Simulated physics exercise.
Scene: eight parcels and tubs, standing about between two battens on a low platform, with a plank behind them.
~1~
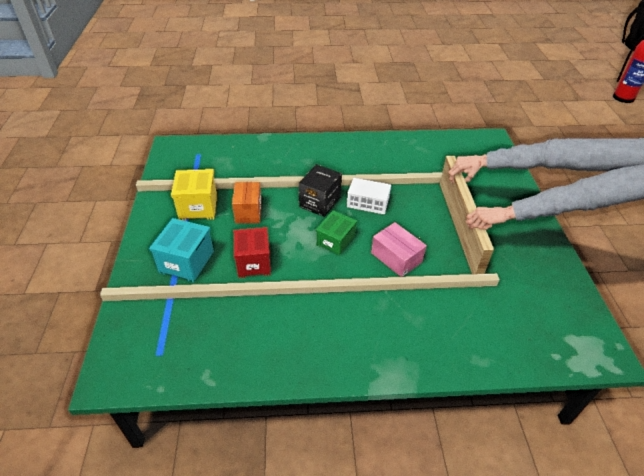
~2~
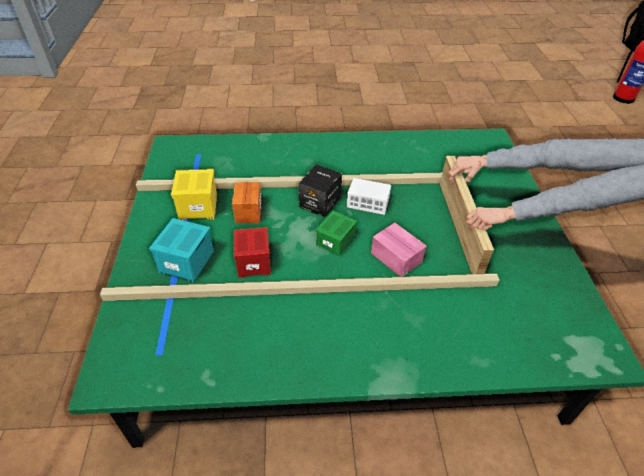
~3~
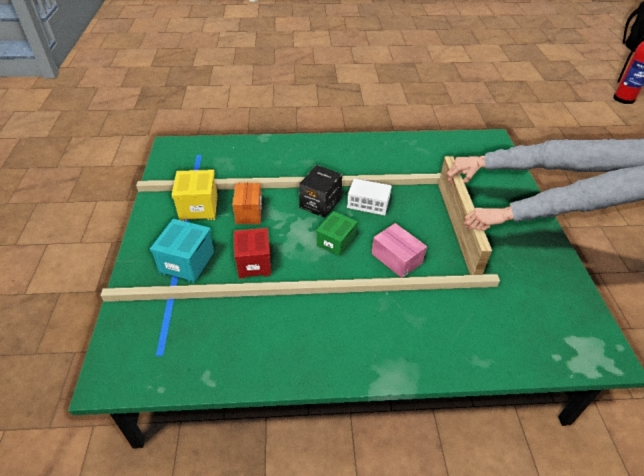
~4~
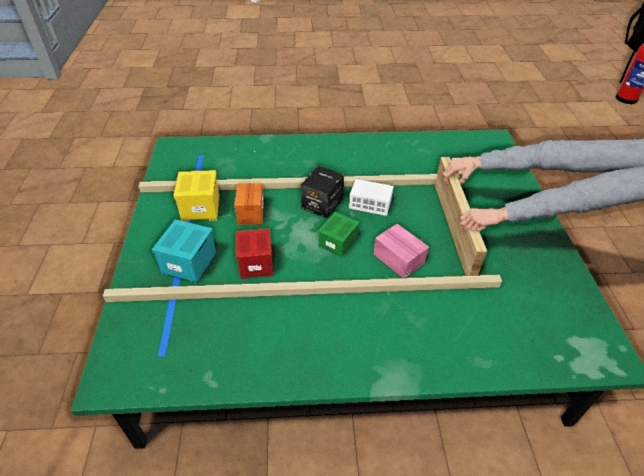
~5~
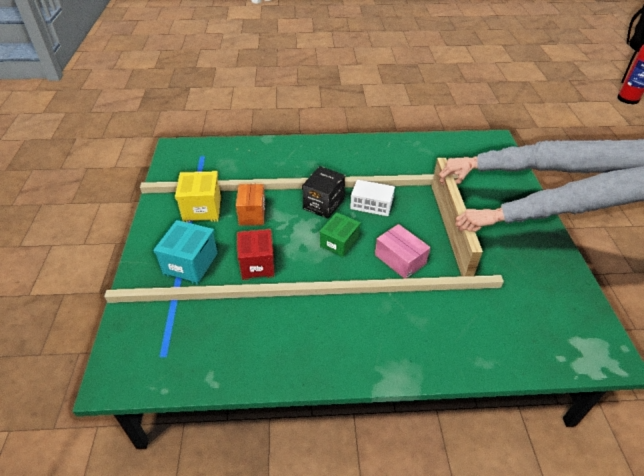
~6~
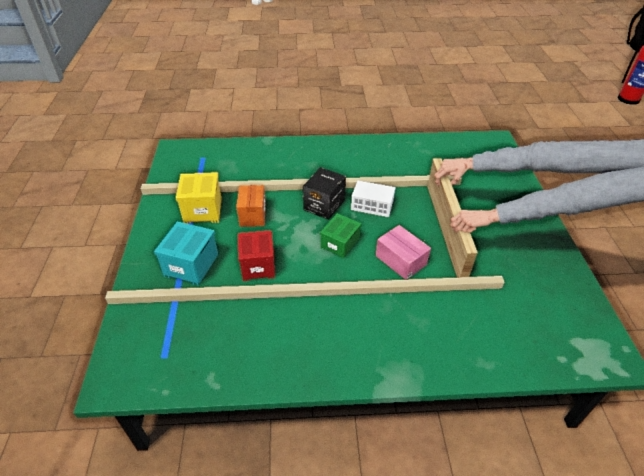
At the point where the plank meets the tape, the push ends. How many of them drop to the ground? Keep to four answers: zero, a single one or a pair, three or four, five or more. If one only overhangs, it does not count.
I expect three or four to end up below.
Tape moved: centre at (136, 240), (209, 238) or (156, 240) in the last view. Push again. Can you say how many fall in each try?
You'd get 8, then 2, then 5.
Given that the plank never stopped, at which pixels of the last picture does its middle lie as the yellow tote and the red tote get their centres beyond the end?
Around (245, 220) first and around (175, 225) second.
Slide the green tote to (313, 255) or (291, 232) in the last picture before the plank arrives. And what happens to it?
In that order, it is not pushed off; is not pushed off.
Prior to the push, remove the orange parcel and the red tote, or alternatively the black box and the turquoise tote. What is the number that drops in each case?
The counts would be 1 and 1.
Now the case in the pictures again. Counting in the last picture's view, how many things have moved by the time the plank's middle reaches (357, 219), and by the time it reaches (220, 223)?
Respectively 4 and 8.
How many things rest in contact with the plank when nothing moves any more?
My count gives 3.
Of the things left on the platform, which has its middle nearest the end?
Black box, foremost.
A little later, none off yet; turquoise tote at rest near (189, 253); yellow tote at rest near (200, 198); orange parcel at rest near (252, 206).
Next, none off yet; turquoise tote at rest near (189, 253); yellow tote shifted a little near (189, 199); orange parcel shifted about its own width near (219, 208).
Later still, none off yet; turquoise tote shifted about its own width near (147, 255); yellow tote shifted well along near (124, 201); orange parcel shifted well along near (156, 209).
When it is over, the number that fall off is three or four; down, orange parcel, yellow tote and turquoise tote.
